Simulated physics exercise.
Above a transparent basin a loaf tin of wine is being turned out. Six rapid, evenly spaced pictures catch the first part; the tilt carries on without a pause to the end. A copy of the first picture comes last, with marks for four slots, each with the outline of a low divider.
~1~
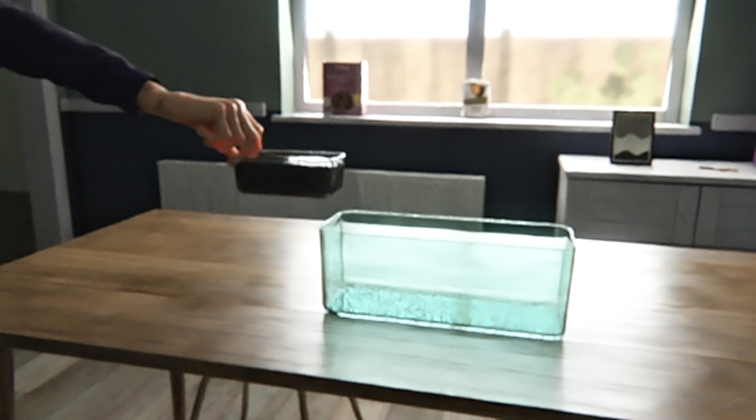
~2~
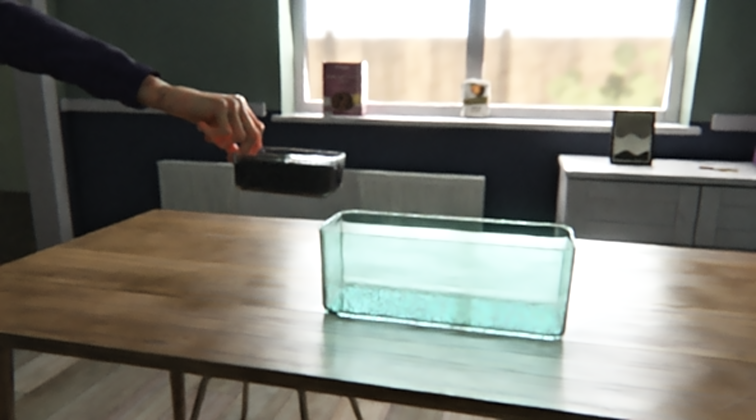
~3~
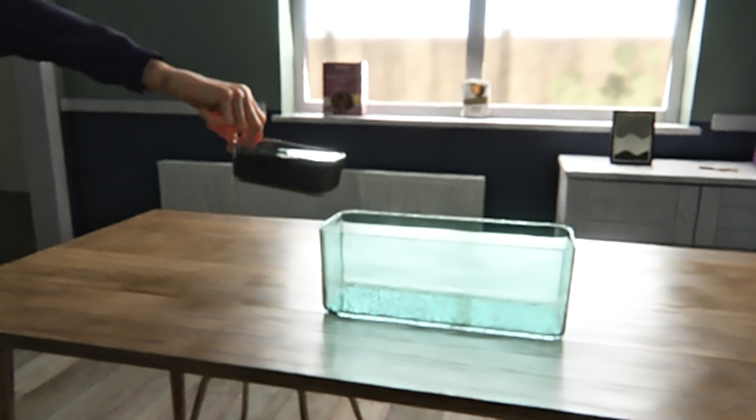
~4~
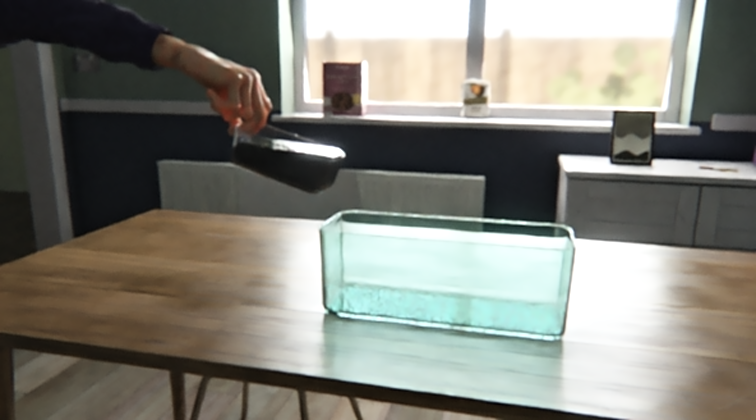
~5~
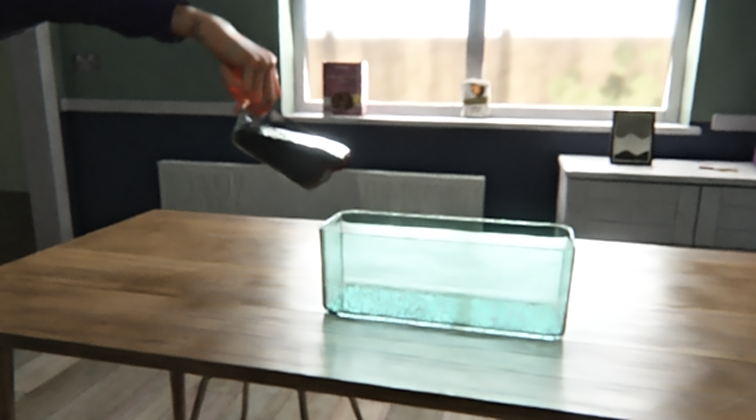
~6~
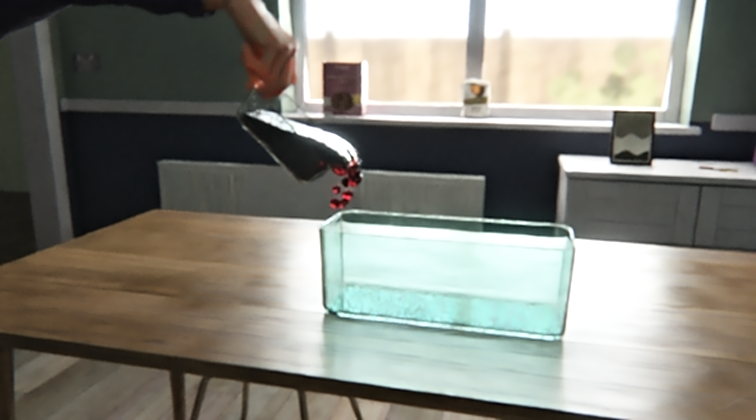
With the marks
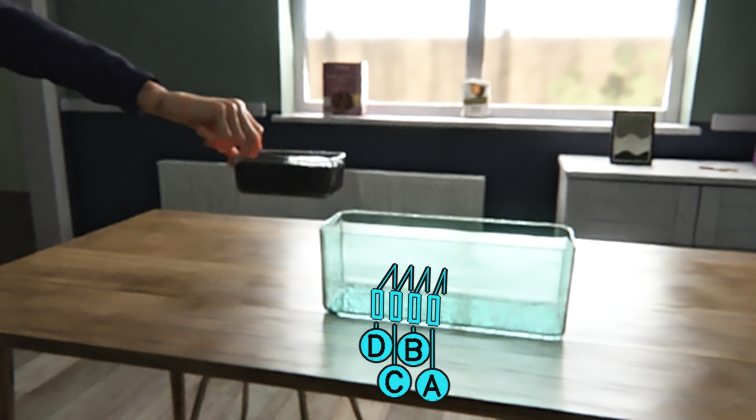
A hand reaching in from the upper left holds a dark loaf tin of wine above a pale turquoise, transparent basin on a wooden table, seen from slightly above in a dim room. Behind stand a bright window with small items on its sill, a radiator and a white cabinet. The camera stays still as the hand lifts and tilts the tin rightward, and red wine emerges in beads over its lip.
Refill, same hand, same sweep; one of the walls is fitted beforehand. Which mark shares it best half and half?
The best slot is B.
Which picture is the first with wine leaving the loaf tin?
In picture 4.
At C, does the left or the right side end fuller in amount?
More ends on the right.
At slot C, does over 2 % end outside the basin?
Yes.
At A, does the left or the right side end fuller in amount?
The left side.
In cyan, A at (432, 329); B at (413, 327); C at (394, 325); D at (376, 323).
With A, about 74 % ends left of the wall and 16 % right of it; 10 % is lost outside.
With B, about 47 % ends left of the wall and 44 % right of it; 9 % is lost outside.
With C, about 22 % ends left of the wall and 70 % right of it; 9 % is lost outside.
With D, about 13 % ends left of the wall and 79 % right of it; 8 % is lost outside.
